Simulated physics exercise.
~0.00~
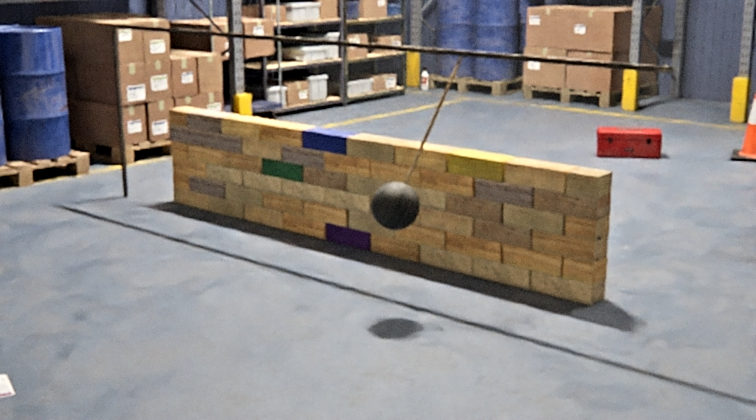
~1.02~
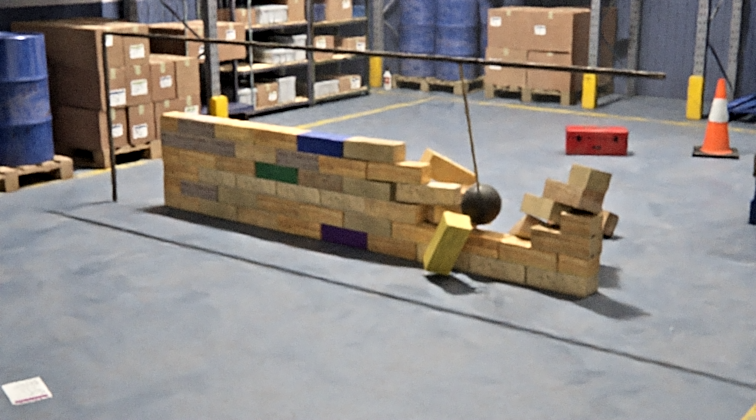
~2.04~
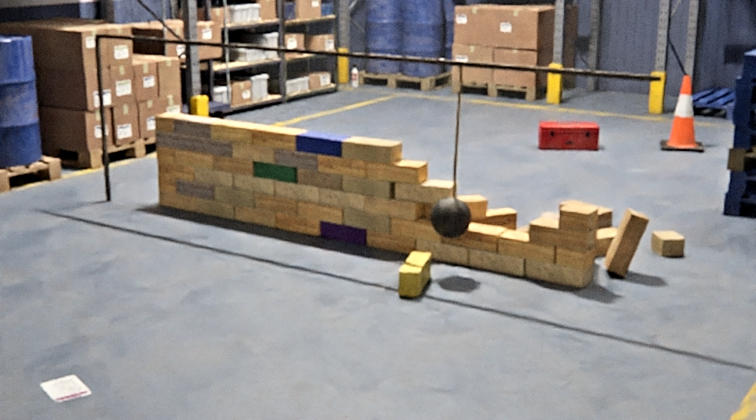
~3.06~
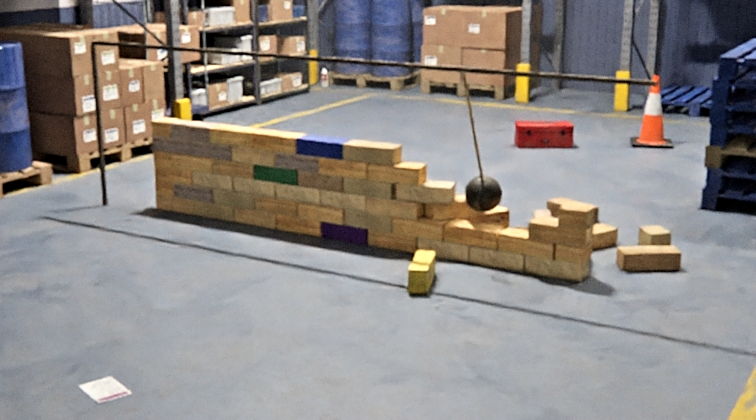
In a warehouse with grey flooring, seen from slightly above as the view drifts sideways, a long wall of loose wooden blocks stands before shelves, cartons and blue barrels. Blue and green blocks sit left of centre, a purple one low in the middle and a yellow one at the top right. A dark ball hanging from an overhead beam swings into the wall's right half, knocking blocks loose and tipping the yellow one off the front. More blocks tumble at the right end as the ball swings left, then right again. Finally, the yellow block lies on the floor, while the blue, green and purple ones remain in place.
